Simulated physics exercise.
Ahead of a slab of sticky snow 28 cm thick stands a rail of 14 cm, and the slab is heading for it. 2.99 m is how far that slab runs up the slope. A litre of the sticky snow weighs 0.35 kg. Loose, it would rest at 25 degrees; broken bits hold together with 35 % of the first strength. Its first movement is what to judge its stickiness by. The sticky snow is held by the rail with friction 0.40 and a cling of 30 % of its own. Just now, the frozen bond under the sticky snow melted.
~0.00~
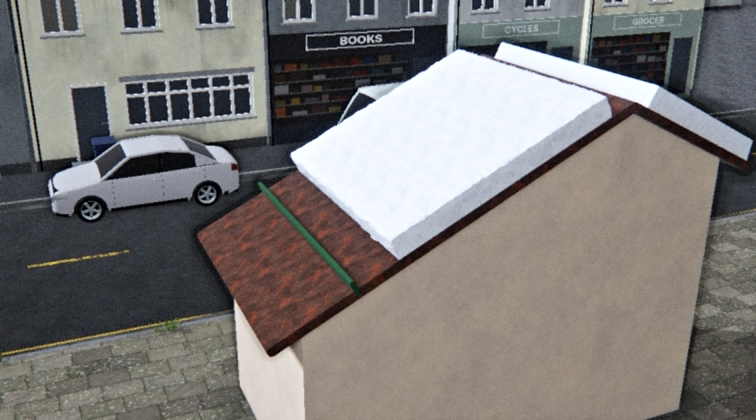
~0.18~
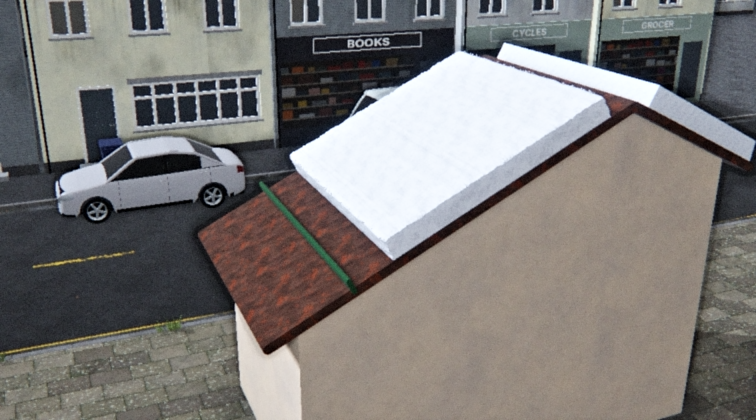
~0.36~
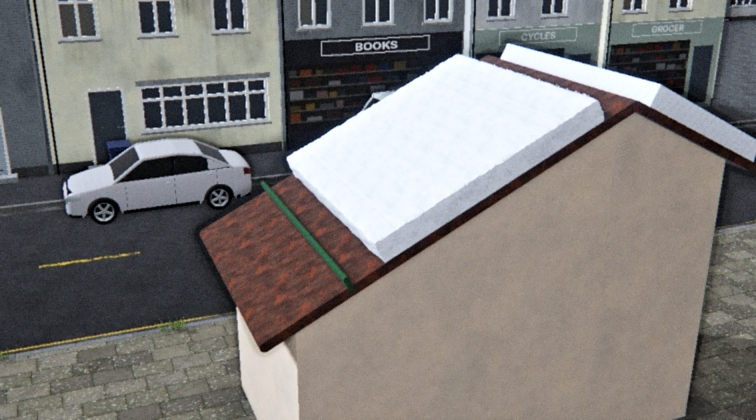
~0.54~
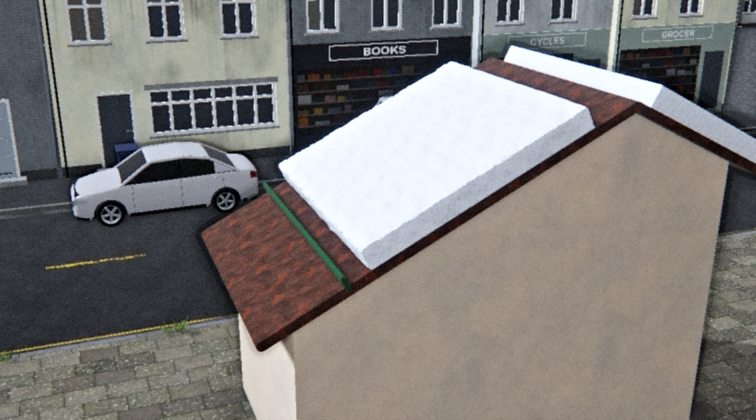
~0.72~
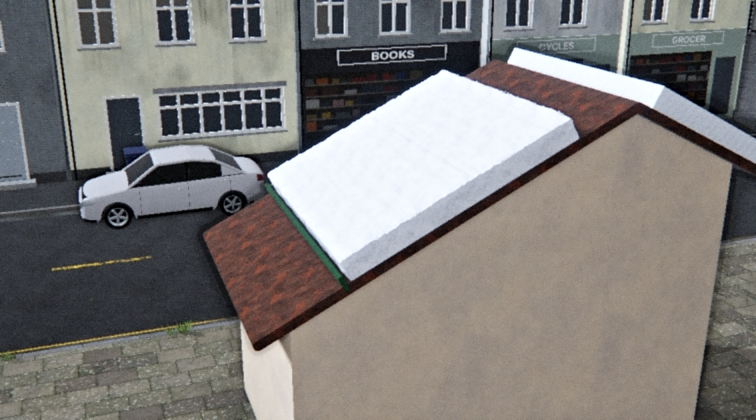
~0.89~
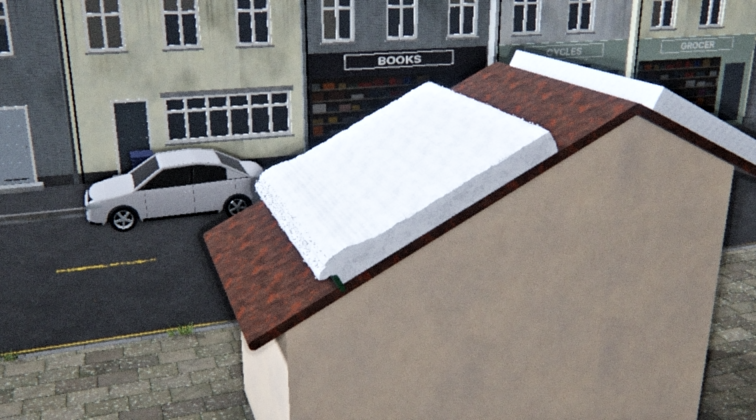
A thick slab of white snow slid slowly down the brown roof toward the lower left, reached the green rail, and began pushing over it, its front edge crumbling slightly.
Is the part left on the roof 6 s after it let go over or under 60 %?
The part left up on the roof 6 s after it let go comes in beneath 60 %.
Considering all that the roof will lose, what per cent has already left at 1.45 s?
About 0 out of 100.
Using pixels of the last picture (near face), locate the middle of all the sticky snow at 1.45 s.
Near face, approx. (380, 246).
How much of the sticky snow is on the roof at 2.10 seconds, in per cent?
Value: Near 75 %.
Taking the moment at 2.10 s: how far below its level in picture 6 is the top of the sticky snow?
Measured change: Around 0.6 m.
After 1.45 s, 98 % of the snow is on the roof.
After 2.10 s, 74 % of the snow is on the roof.
After 2.75 s, 57 % of the snow is on the roof.
After 3.40 s, 53 % of the snow is on the roof.
After 6.00 s, 49 % of the snow is on the roof.
